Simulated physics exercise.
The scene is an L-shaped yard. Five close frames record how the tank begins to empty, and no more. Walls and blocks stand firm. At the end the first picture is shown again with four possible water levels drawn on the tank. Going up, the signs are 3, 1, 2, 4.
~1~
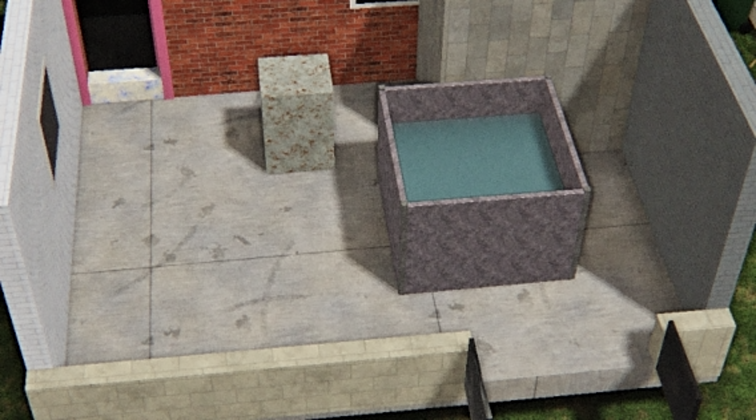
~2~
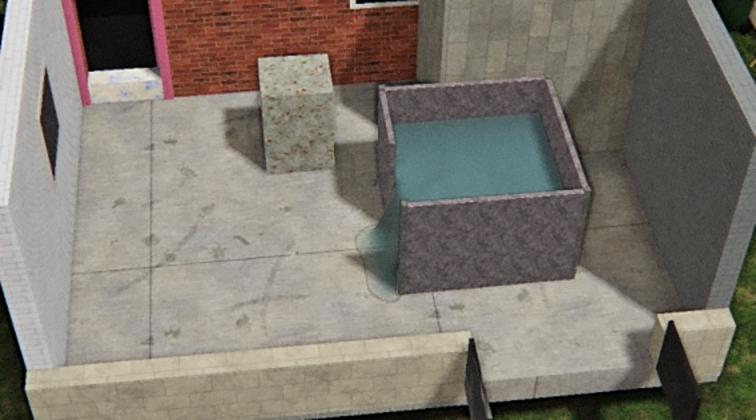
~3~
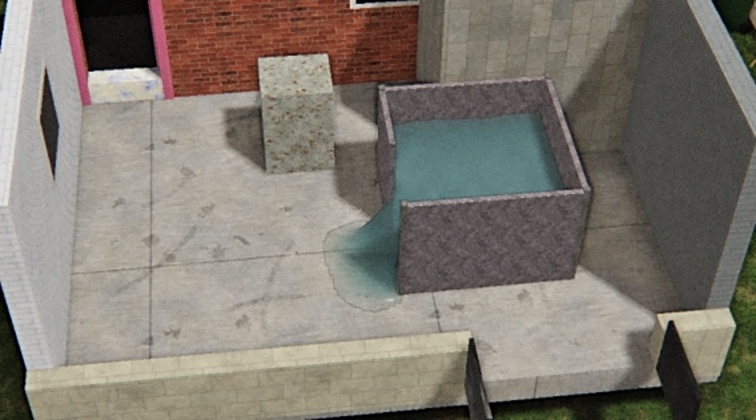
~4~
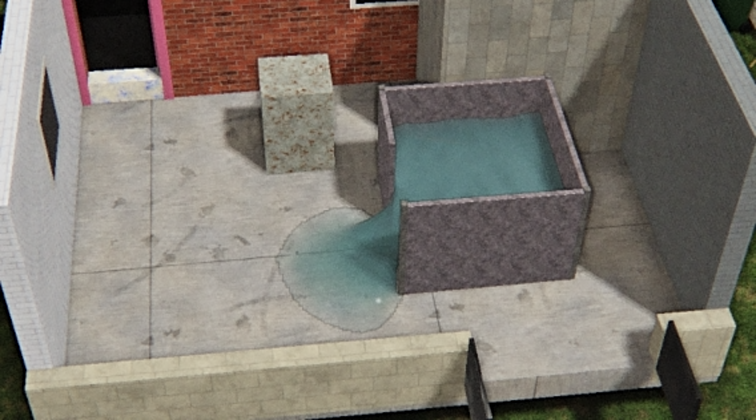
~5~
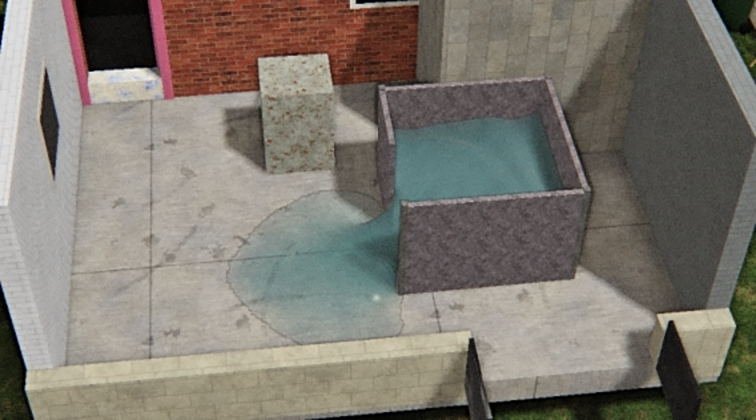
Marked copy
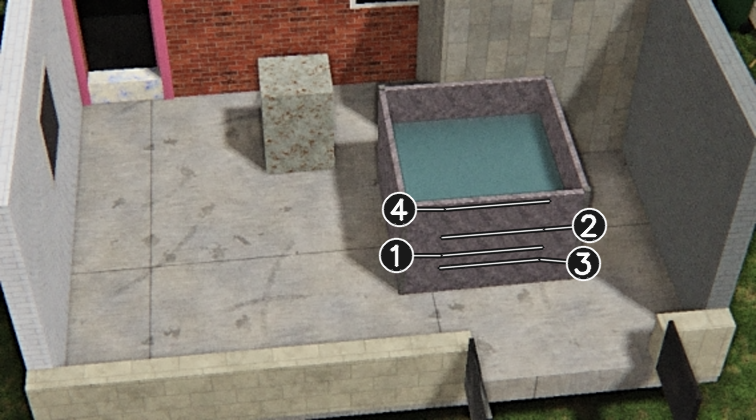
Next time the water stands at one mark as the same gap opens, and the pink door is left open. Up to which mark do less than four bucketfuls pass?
Go for 2.
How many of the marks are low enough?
Three of them.
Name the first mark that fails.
That would be 4.
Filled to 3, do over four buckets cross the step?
No.
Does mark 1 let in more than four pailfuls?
No.
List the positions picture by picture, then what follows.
Water in the tank at rest, its middle at (477, 169); foot of the pink doorway at (128, 101); open gate at (565, 319), in the first frame.
Front seen at (394, 297), 1 % of the ground wet, in the second frame.
Front seen at (335, 237), 3 % of the ground wet, in the third frame.
Front seen at (288, 253), 7 % of the ground wet, in the fourth frame.
Front seen at (235, 278), 14 % of the ground wet, in the fifth frame.
On the marked copy, 1 at (491, 251); 2 at (493, 233); 3 at (490, 263); 4 at (496, 205); from the bottom up 3, 1, 2, 4.
With 1, nothing gets over.
With 2, a splash gets over, under a bucket.
With 3, nothing gets over.
With 4, about 10 bucketfuls get in.
